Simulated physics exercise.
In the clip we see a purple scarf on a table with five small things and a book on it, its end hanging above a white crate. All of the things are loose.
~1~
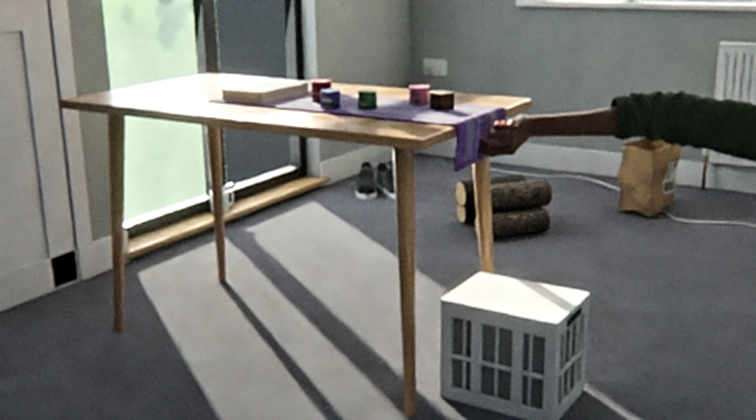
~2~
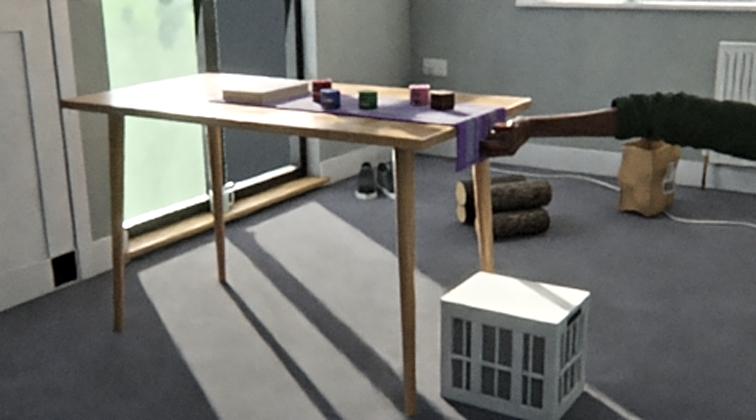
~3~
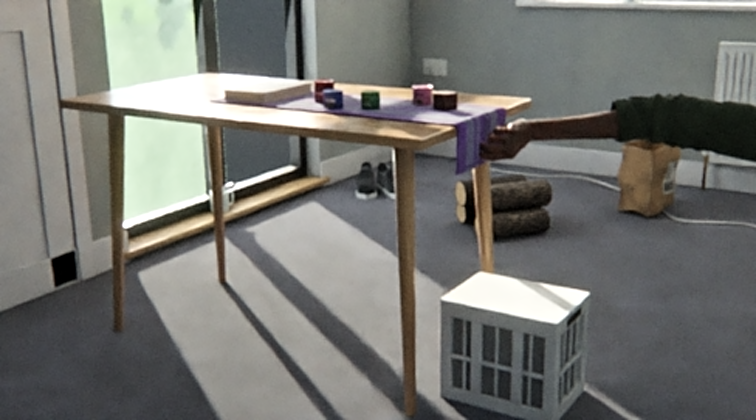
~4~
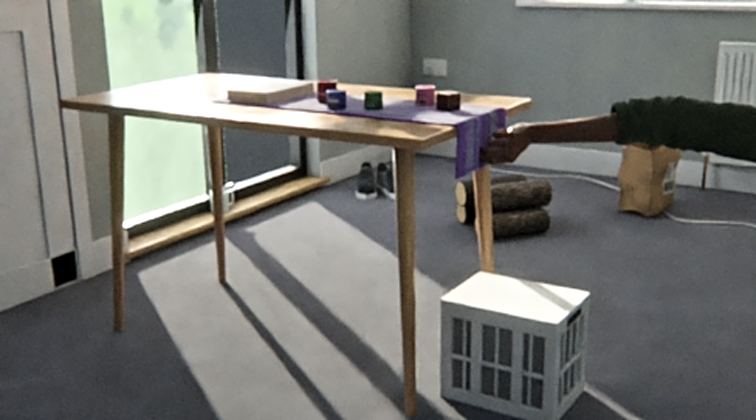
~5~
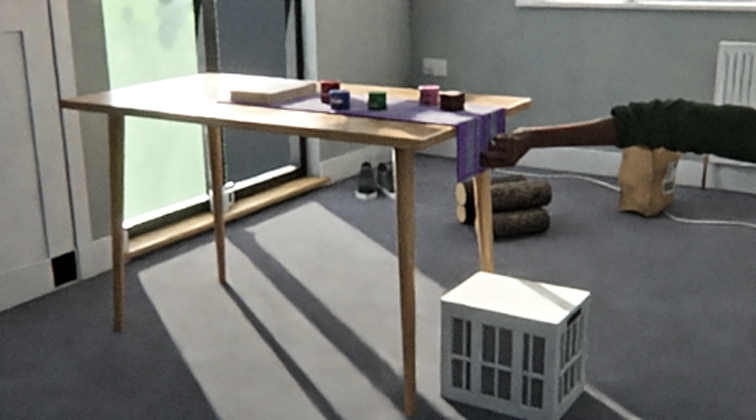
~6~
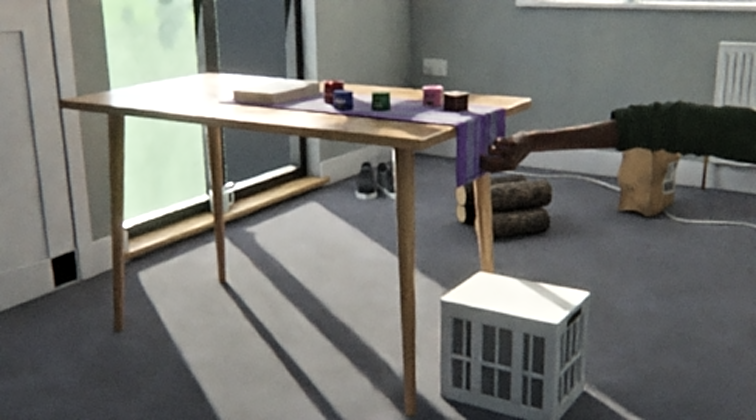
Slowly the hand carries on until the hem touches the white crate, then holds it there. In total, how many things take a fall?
Three things are going to come down.
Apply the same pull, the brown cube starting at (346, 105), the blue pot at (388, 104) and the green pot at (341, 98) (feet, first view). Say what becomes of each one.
The brown cube holds on; the blue pot goes over; the green pot survives.
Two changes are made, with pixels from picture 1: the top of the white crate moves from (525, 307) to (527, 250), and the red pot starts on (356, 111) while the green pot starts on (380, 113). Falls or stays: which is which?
Looks like the red pot hangs in there, and the green pot hangs in there.
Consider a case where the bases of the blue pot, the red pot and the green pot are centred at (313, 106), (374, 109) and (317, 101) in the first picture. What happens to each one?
You'd see the blue pot hang on, the red pot go down and the green pot hang on.
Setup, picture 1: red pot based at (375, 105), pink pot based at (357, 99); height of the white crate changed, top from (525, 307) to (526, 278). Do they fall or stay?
Observed: Red pot remains seated; pink pot remains seated.
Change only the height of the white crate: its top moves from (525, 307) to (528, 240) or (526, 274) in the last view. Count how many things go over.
The count comes out 1 and 2.
Early on, hem near (483, 223); brown cube gone.
Midway, hem on the crate; brown cube, pink pot and green pot gone.
Finally, hem on the crate; brown cube, pink pot and green pot gone. The table loses three.
